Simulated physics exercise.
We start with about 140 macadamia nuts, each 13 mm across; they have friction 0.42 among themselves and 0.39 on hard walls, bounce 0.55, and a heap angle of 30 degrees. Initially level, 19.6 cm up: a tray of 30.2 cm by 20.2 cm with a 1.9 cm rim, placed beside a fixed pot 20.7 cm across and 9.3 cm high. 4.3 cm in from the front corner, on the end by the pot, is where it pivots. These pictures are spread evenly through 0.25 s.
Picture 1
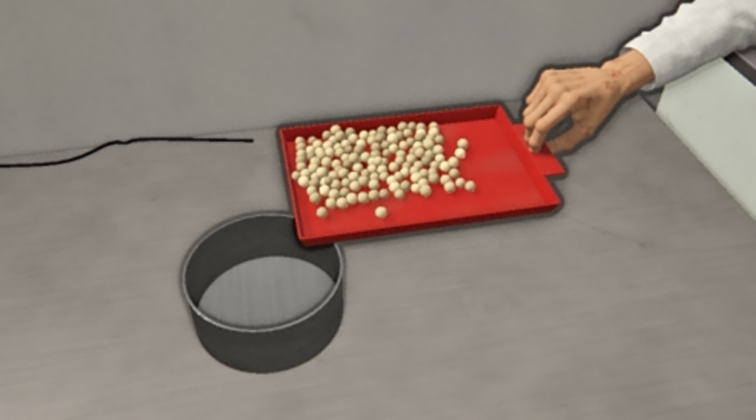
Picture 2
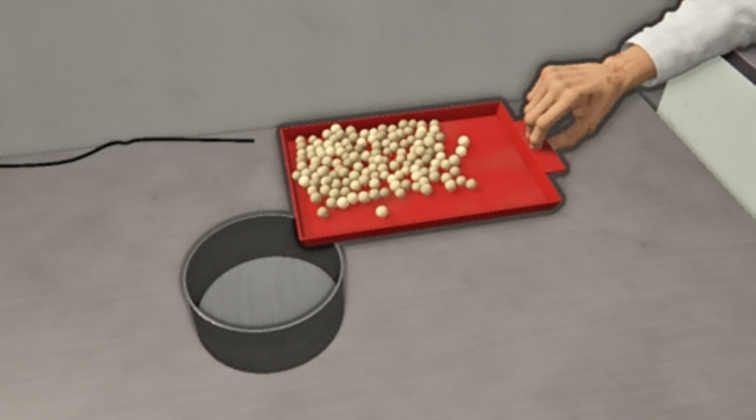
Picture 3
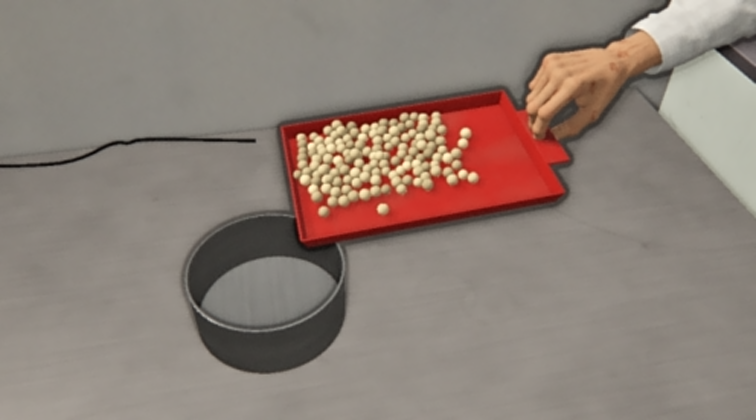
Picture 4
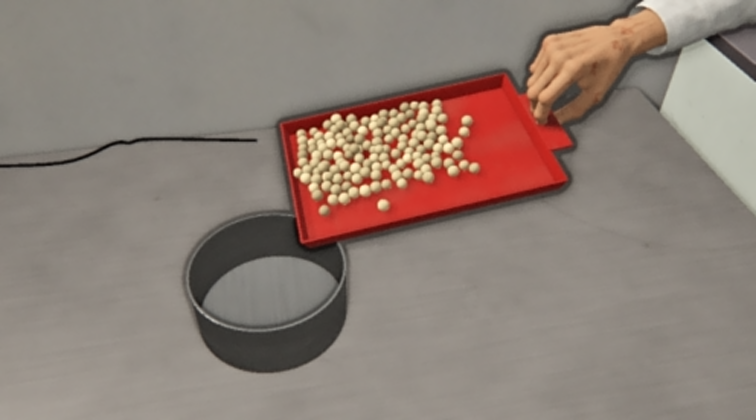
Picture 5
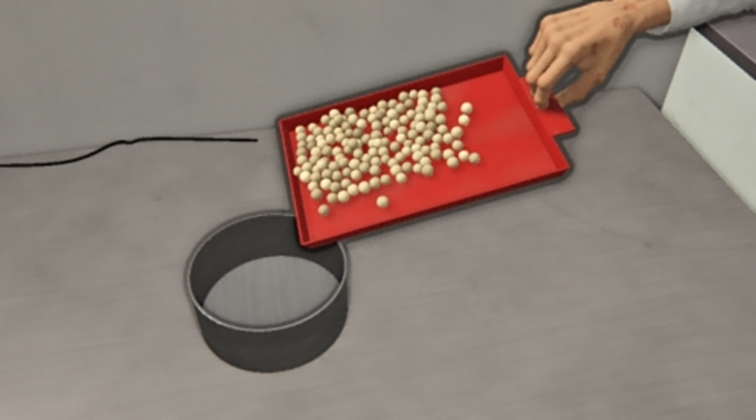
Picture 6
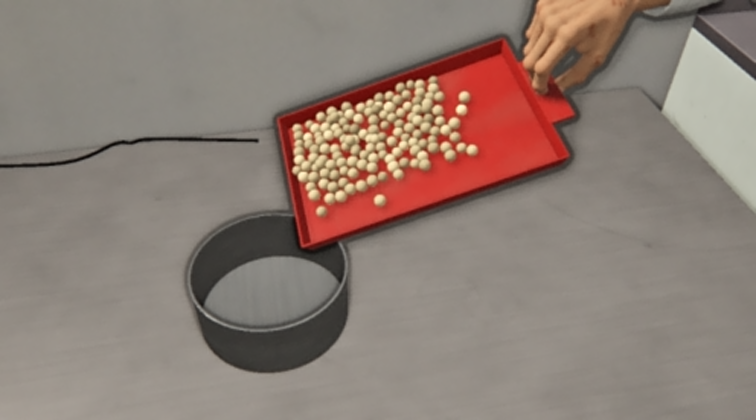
A hand raises the right end of a red tray holding many pale round pieces.
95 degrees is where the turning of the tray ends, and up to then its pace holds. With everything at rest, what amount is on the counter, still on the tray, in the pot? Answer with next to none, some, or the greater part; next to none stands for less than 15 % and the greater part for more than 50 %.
Counter: Some; tray: Next to none; pot: The greater part.
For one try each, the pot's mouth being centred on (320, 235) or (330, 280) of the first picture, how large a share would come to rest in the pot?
Roughly 0 and 70 percent.
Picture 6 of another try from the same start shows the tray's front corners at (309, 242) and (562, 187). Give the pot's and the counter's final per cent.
Pot 30 % / counter 70 %.
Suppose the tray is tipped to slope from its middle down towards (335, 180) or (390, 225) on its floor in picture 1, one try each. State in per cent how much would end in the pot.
I'd put it at roughly 80 per cent for the first tilt and roughly 30 per cent for the second.
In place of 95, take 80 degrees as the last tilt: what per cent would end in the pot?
That comes out at some 75 per cent.
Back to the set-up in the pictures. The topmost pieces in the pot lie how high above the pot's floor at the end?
Some 2.5 cm.
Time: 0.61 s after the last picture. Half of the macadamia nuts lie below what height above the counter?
Some 20 cm above the counter.
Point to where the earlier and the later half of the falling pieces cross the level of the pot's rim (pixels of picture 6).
The first half passes near (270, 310) and the second half near (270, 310).
Then, 0.36 s after the last picture, tilt 56 degrees; the tray holds 100 %, the pot 0 %.
Then, 0.61 s after the last picture, tilt 81 degrees; the tray holds 55 %, the pot 15 %.
Then, 0.96 s after the last picture, tilt 95 degrees; the tray holds 0 %, the pot 75 %.
In the end, counter 25 %, tray 0 %, pot 75 %.
